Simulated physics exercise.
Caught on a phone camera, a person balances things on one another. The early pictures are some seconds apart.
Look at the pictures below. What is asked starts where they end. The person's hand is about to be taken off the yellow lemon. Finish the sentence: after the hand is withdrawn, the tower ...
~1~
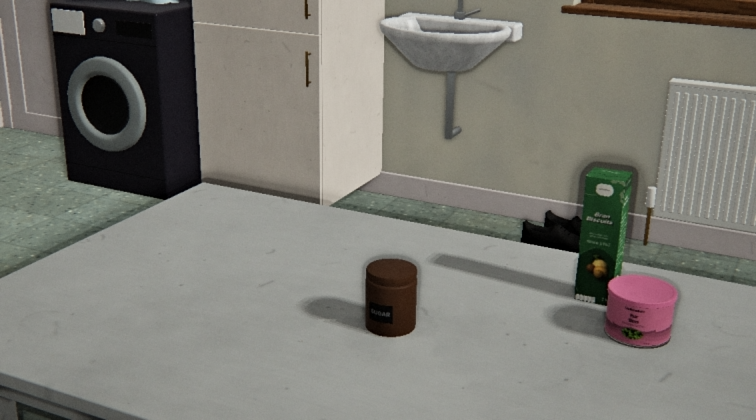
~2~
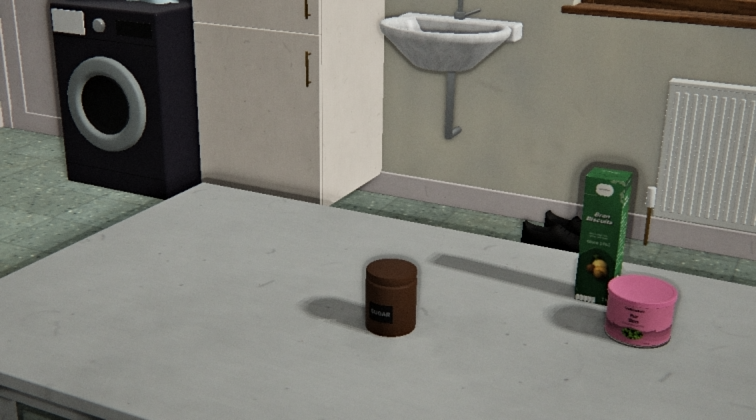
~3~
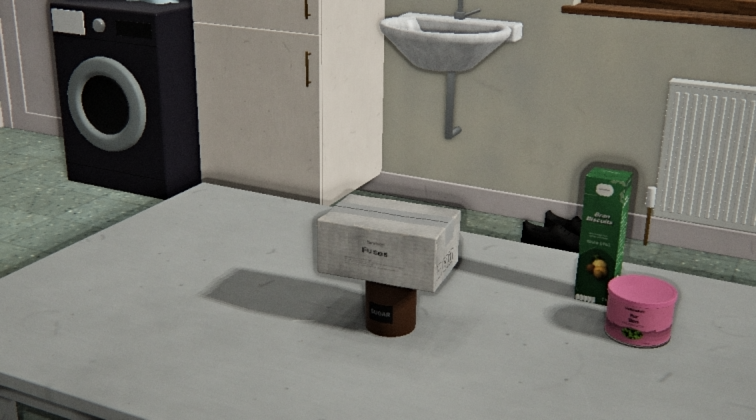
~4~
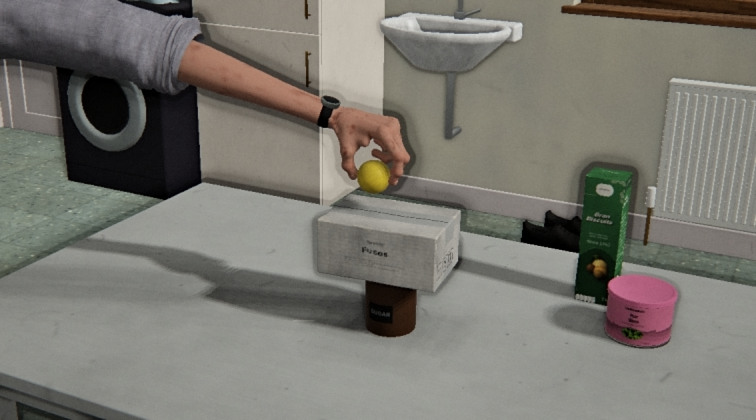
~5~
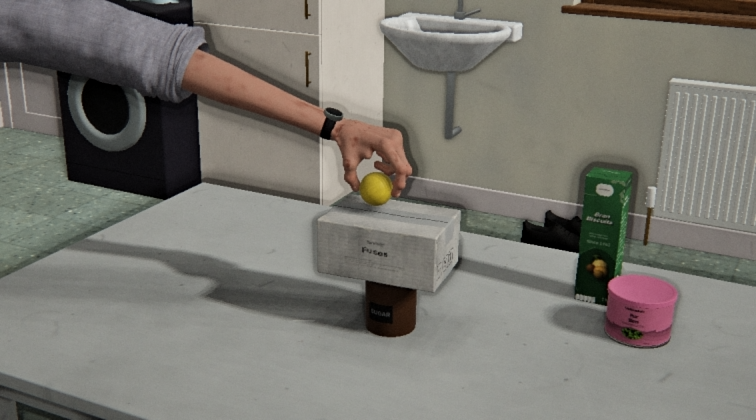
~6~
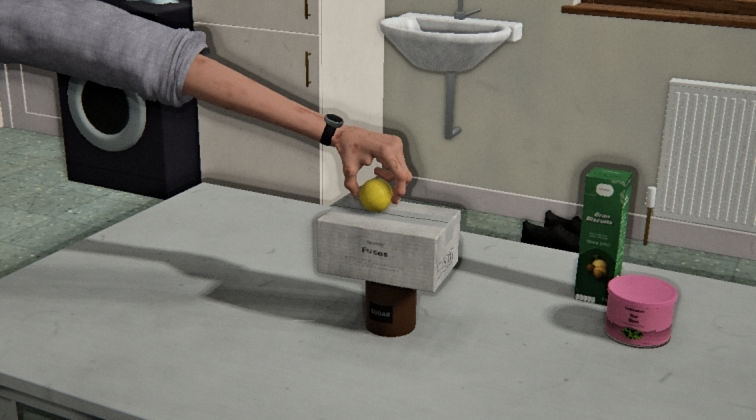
The tower stays upright.
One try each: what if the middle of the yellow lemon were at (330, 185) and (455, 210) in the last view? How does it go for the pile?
The pile tips over in the first case, then in the second case it tips over.
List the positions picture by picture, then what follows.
In the first picture, the last thing is not in view yet.
In the second picture, the last thing is not in view yet; brown jar (391, 297).
In the third picture, the last thing is not in view yet; white box (390, 241).
The fourth picture shows still above its spot; yellow lemon (374, 177); brown jar (391, 297).
The fifth picture shows still above its spot; yellow lemon (376, 189); white box (390, 241).
The sixth picture shows set down, still held; yellow lemon (376, 195); brown jar (391, 297).
Then, 0.50 s past the last view, nothing moves.
Then, 1.30 s past the last view, yellow lemon resting near (376, 196).
Finally, all 5 still in place. Final places as the last picture's camera would see them, yellow lemon near (376, 196). The pile stays up.
